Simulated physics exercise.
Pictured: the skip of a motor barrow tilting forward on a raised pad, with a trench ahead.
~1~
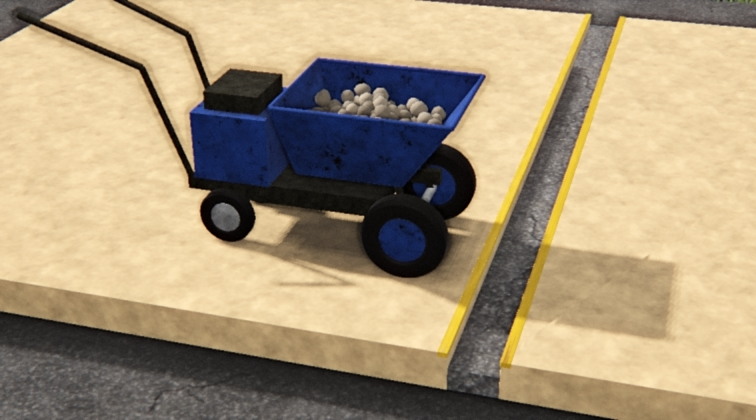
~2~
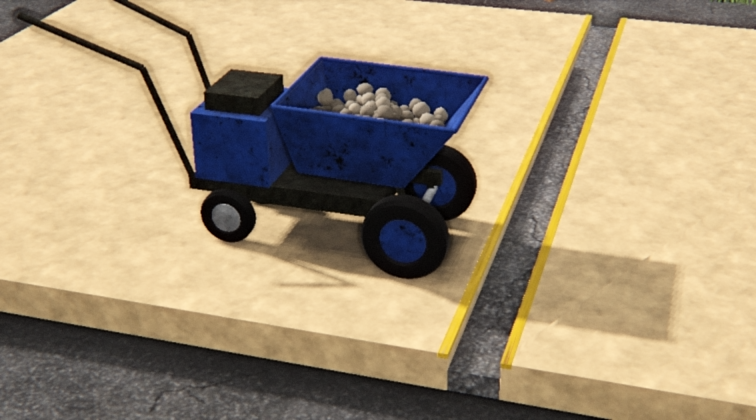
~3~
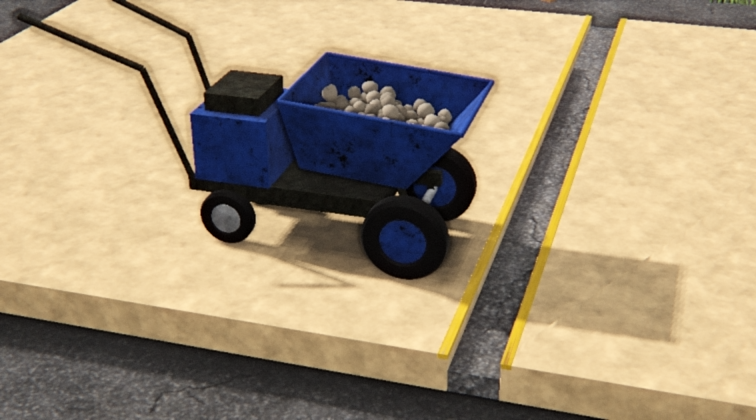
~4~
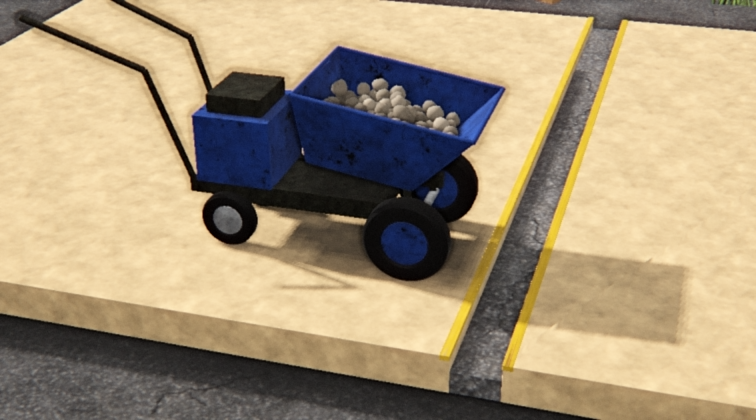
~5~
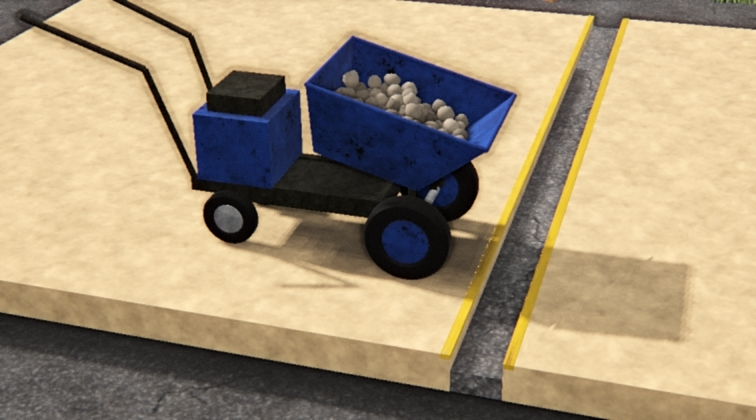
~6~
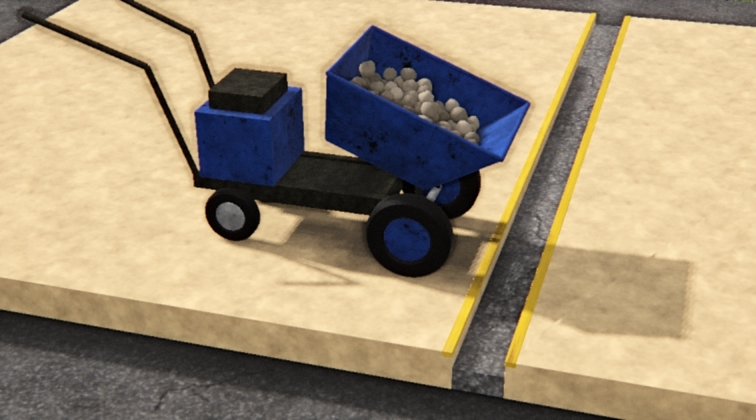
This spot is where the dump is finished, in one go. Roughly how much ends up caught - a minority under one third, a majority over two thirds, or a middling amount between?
A minority, under one third.
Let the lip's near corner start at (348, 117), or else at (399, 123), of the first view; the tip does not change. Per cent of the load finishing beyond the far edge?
0 and 30 percent, in that order.
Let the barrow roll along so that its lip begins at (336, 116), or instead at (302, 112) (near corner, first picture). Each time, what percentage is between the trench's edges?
It works out to 30 per cent in the first case and 10 per cent in the second.
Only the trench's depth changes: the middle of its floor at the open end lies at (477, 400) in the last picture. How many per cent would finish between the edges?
Estimated share: Approx. 0 %.
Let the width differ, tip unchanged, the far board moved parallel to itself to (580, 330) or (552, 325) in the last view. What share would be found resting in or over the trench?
The first try lands around 40 %, the second around 20 %.
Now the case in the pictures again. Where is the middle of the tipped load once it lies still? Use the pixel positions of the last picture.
Near pixel (602, 262).
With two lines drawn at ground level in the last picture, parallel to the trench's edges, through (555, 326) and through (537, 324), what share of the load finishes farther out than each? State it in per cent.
Around 60 per cent for the first, and 70 per cent for the second.
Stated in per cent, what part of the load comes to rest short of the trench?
Around 0 %.
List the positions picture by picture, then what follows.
Lip of the skip near (452, 129), level; top of the load near (375, 119), river pebbles; first edge of the trench near (460, 312); far edge near (520, 321), the trench under half as wide as the skip, and shallow for its width, in the first picture.
Lip of the skip near (455, 131), tipped barely; top of the load near (378, 116), in the second picture.
Lip of the skip near (462, 135), tipped barely; top of the load near (371, 111), in the third picture.
Lip of the skip near (473, 143), tipped a little; top of the load near (360, 110), in the fourth picture.
Lip of the skip near (486, 151), tipped clearly; top of the load near (372, 104), in the fifth picture.
Lip of the skip near (501, 160), tipped clearly; top of the load near (387, 98); first edge of the trench near (465, 311); far edge near (525, 321), in the sixth picture.
Shortly afterwards, skip tipped steeply; the whole lot in the skip.
Next, skip tipped right over; the bulk in the skip; near a quarter beyond it.
Some moments later, skip tipped right over; near a third in the skip; near two thirds beyond it.
In the end, skip tipped right over; near a third in the skip; none at all in or heaped over the trench; near two thirds beyond it.
